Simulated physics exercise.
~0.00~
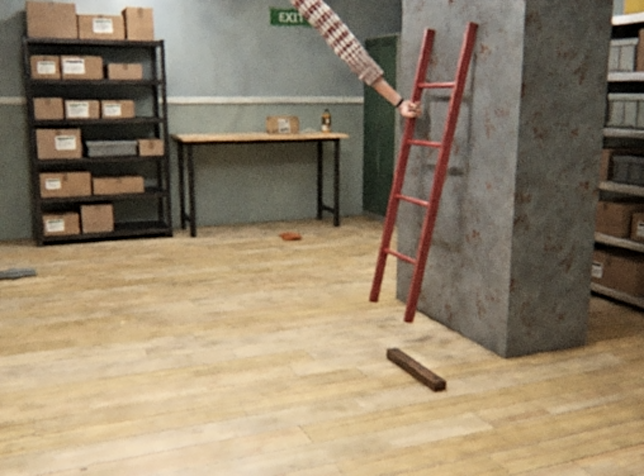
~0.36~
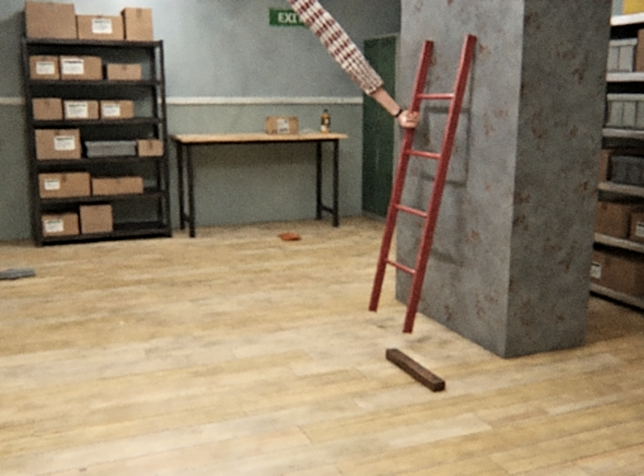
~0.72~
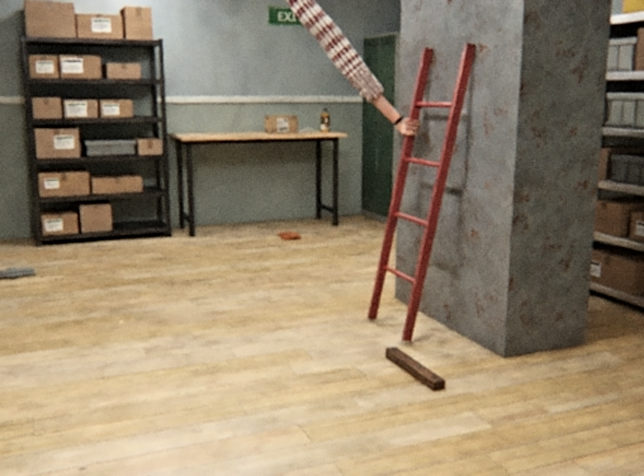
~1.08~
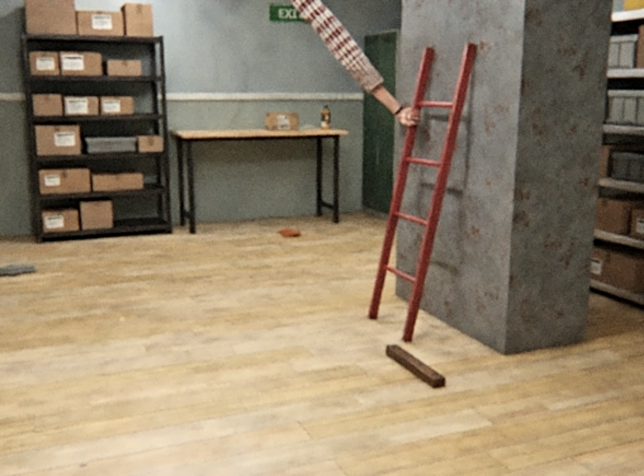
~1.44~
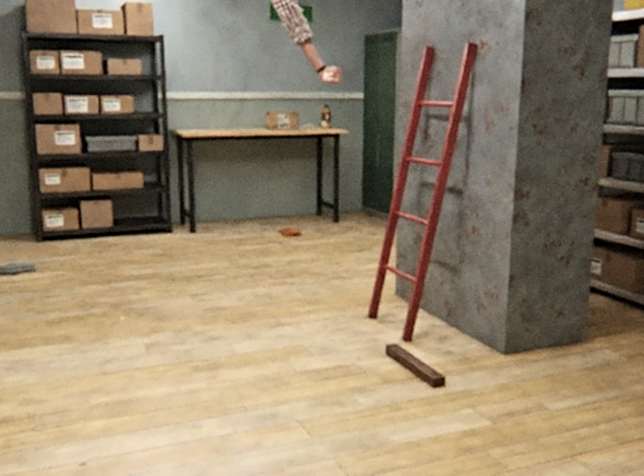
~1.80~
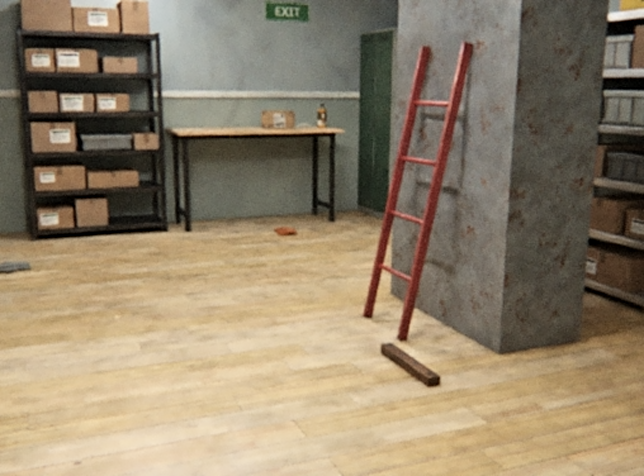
At the start, a hand in a patterned sleeve reaches in from the top and holds a red ladder upright beside a grey pillar-like block in a storeroom, with a dark wooden batten lying on the floor near its feet. The arm lowers the ladder slightly until its feet come down on the floorboards and its top leans against the block. The hand stays on the ladder for a moment, then lets go and draws back up to the left. Once the arm is out of view, the ladder remains leaning in place, with the batten still lying before it.
